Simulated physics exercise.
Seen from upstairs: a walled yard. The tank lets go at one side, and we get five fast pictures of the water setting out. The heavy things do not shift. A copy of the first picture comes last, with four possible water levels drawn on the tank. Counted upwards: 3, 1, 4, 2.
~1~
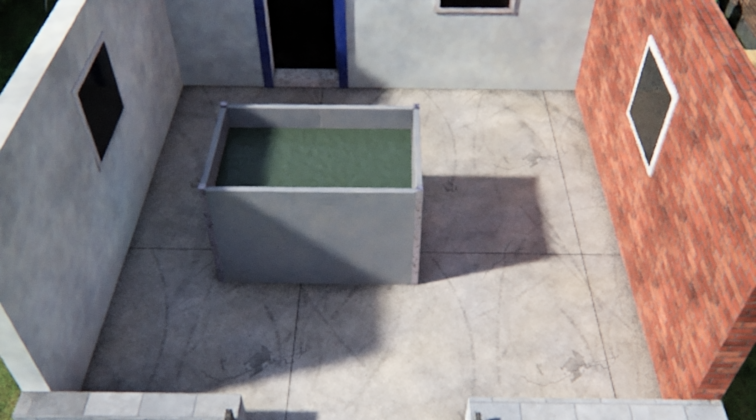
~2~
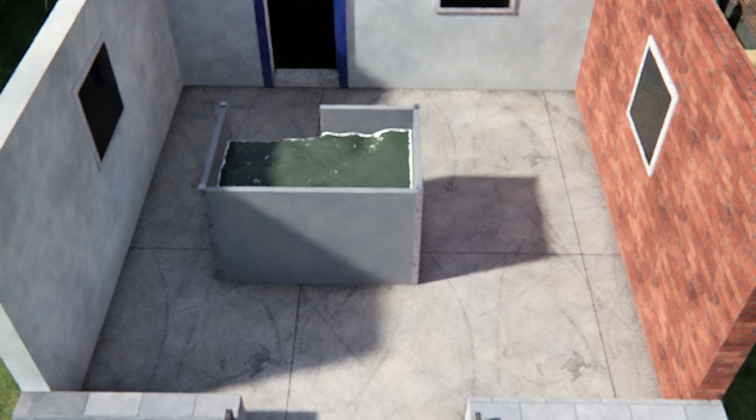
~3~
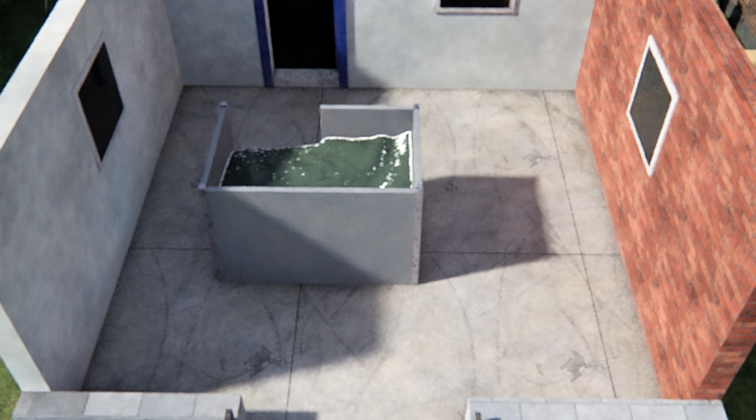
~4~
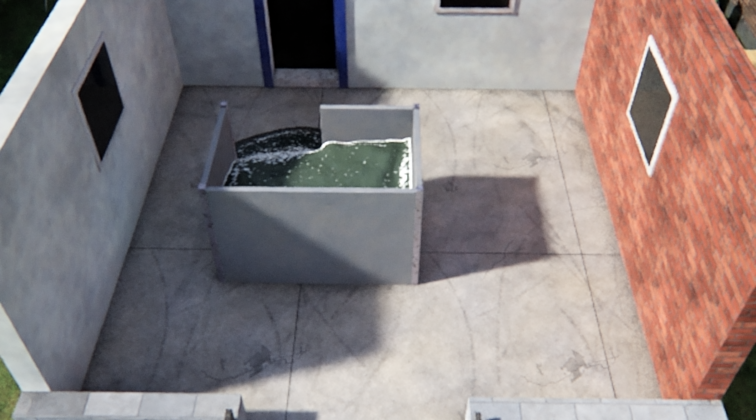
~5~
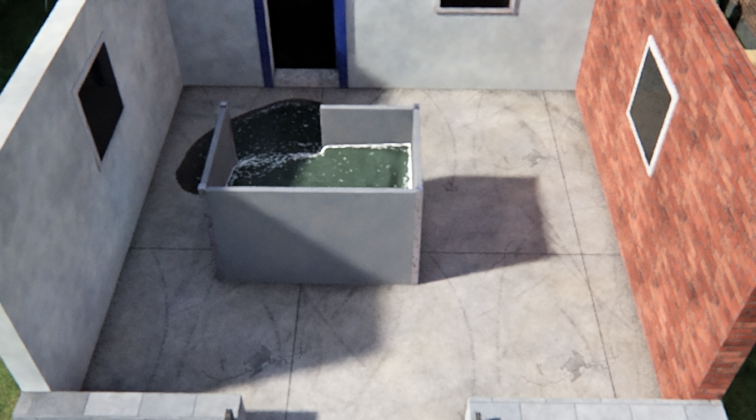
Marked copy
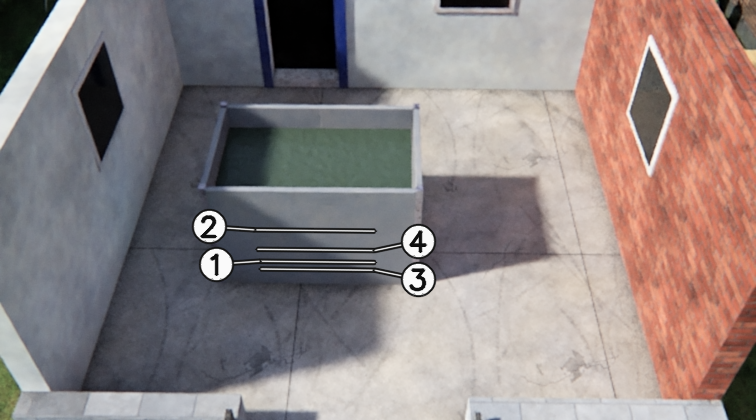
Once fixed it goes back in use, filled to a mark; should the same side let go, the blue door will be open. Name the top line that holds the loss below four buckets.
1 is the one.
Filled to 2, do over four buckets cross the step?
Yes, that goes wrong.
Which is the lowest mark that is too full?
That is mark 4.
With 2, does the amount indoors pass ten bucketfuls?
Yes.
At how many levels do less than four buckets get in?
Two of the four.
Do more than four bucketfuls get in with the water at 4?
Yes, it does.
On the marked copy, 1 at (317, 261); 2 at (314, 230); 3 at (317, 269); 4 at (316, 249); from the bottom up 3, 1, 4, 2.
With 1, a bucket or two gets in.
With 2, dozens of bucketfuls pour in.
With 3, nothing gets over.
With 4, about 10 bucketfuls get in.
